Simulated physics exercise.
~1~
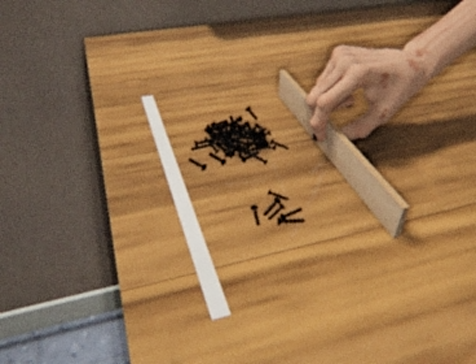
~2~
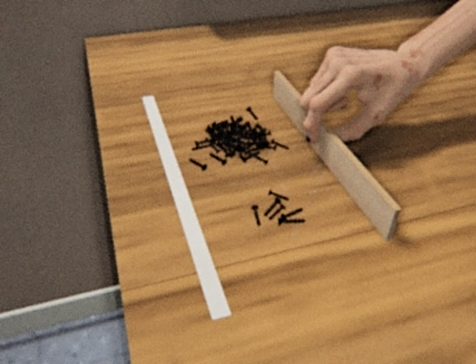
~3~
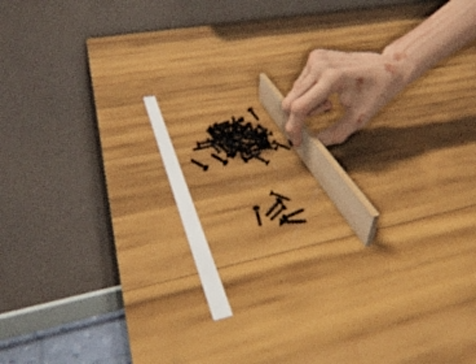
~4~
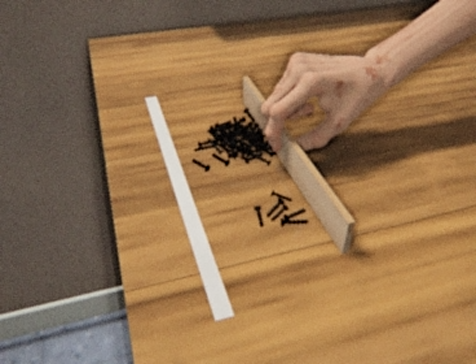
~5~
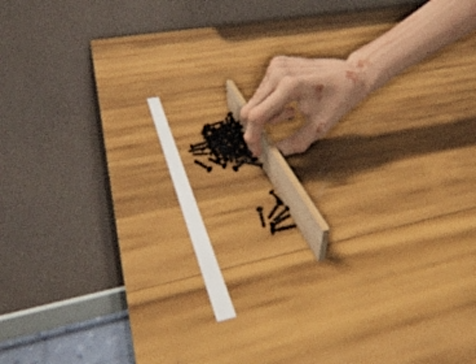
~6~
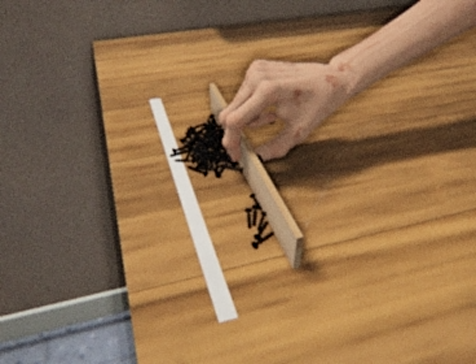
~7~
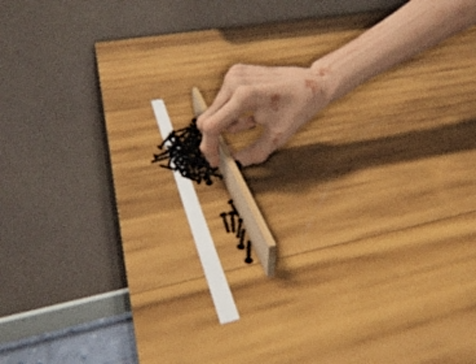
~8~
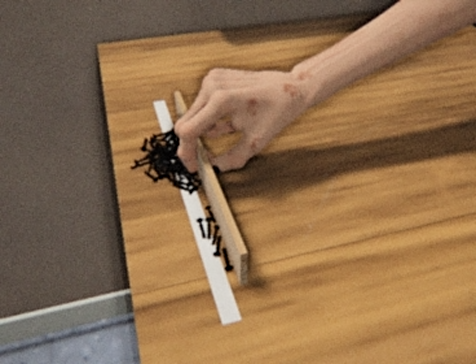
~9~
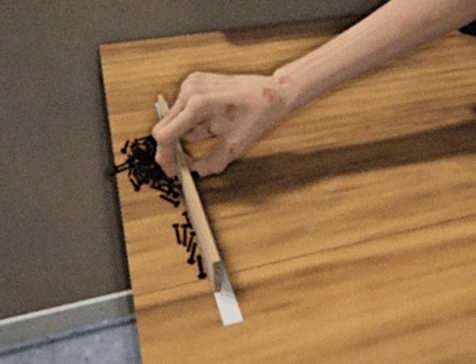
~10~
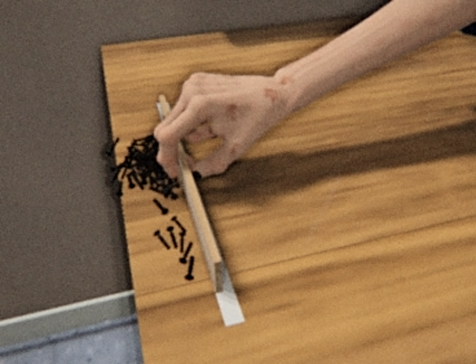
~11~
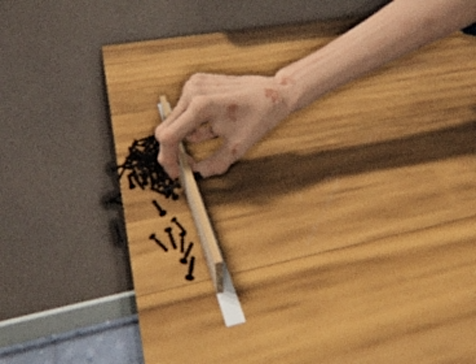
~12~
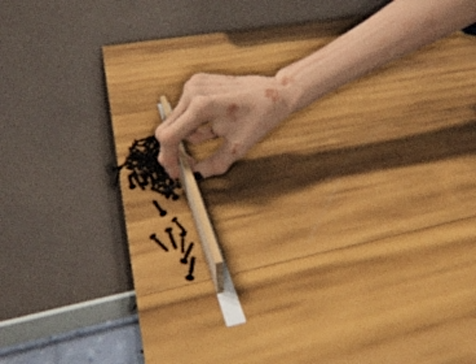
A hand slides a wooden strip left to white tape, pushing dark screws, some over the edge.
